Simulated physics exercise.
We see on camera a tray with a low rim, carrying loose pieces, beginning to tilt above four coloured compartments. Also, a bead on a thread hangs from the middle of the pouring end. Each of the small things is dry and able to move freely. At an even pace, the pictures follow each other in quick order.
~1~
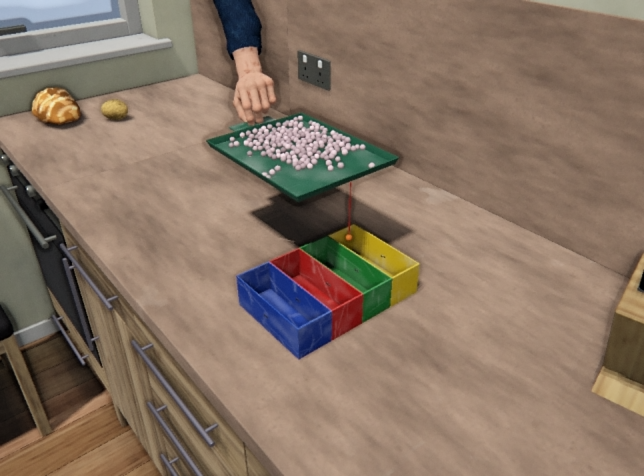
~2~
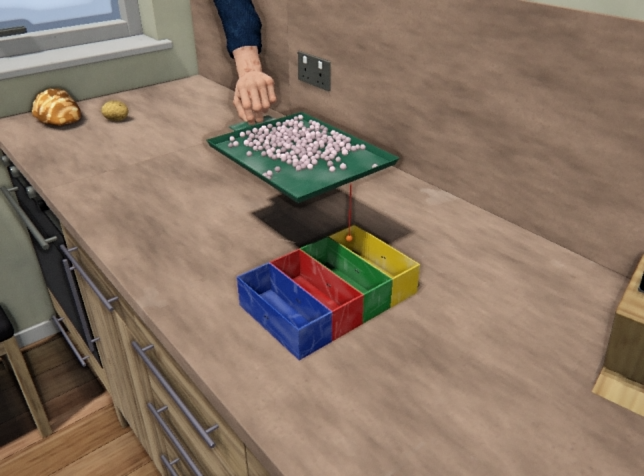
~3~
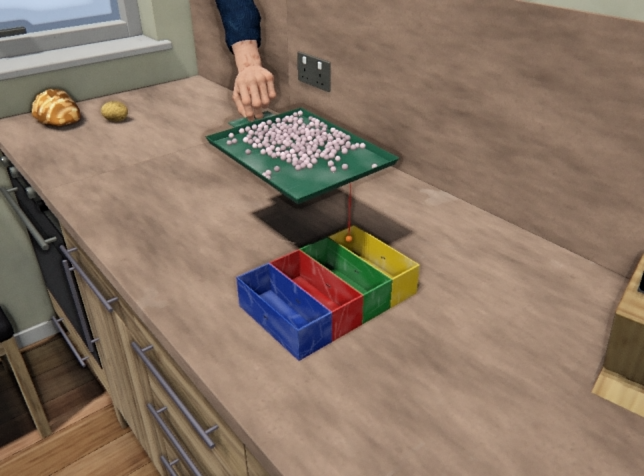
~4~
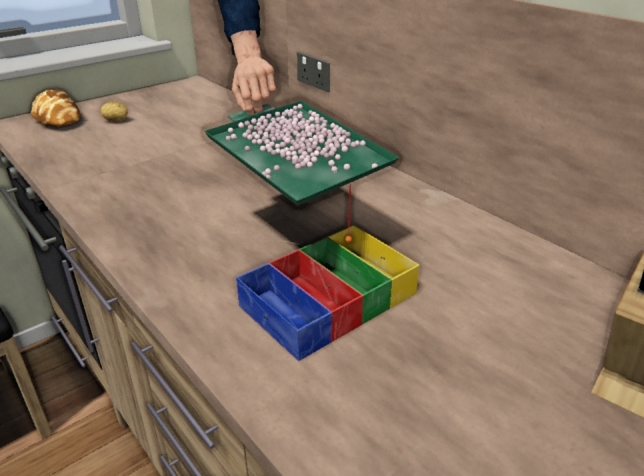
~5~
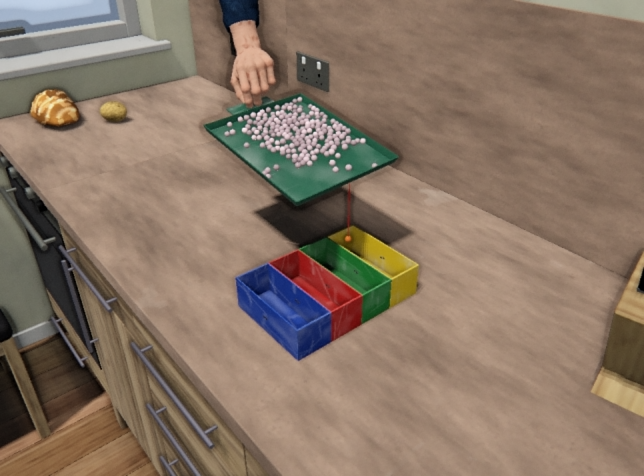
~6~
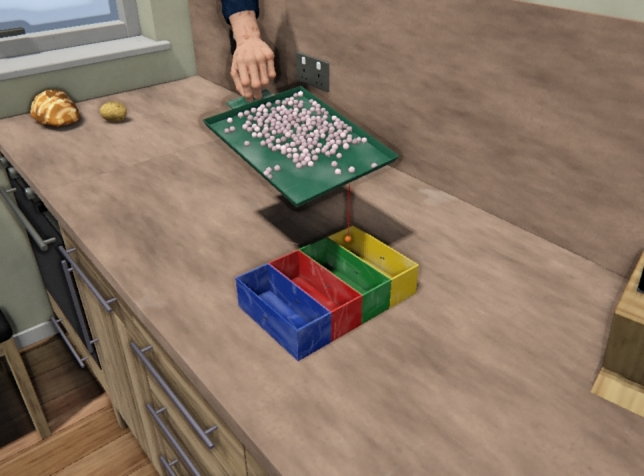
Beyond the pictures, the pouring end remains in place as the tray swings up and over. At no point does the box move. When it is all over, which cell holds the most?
The red cell holds the most.
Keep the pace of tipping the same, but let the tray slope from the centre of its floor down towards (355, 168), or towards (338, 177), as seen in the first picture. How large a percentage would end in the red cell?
About 0 and 20 percent.
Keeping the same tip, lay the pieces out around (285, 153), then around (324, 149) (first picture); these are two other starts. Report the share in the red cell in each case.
Roughly 60 and 50 percent, in that order.
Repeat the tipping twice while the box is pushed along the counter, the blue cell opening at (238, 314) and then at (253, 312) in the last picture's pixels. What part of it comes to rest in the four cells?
First some 90, then 90 per cent.
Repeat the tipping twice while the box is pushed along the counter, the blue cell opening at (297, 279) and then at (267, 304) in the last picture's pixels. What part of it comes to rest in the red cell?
40 % and 40 %.
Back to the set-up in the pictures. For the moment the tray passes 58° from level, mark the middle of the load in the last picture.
The middle of the pieces lands at roughly (322, 256).
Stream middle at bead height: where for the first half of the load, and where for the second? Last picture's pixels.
Close to (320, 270), then close to (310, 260).
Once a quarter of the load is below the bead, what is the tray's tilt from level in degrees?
45 degrees.
Soon, tray tipped steeply; about a third on the tray; about a quarter in the red cell; a small part in the green cell; a small part in the blue cell; a small part in the yellow cell; a small part falling or outside the box.
A while on, tray tipped right over; about half in the red cell; about a quarter in the green cell; a small part in the blue cell; a small part in the yellow cell; a small part falling or outside the box.
Towards the end, tray tipped past a quarter turn; about half in the red cell; about a quarter in the green cell; a small part in the blue cell; a small part in the yellow cell; a small part falling or outside the box.
Finally, tray tipped past a quarter turn; about half in the red cell; about a quarter in the green cell; a small part in the blue cell; a small part in the yellow cell; a small part outside the box.
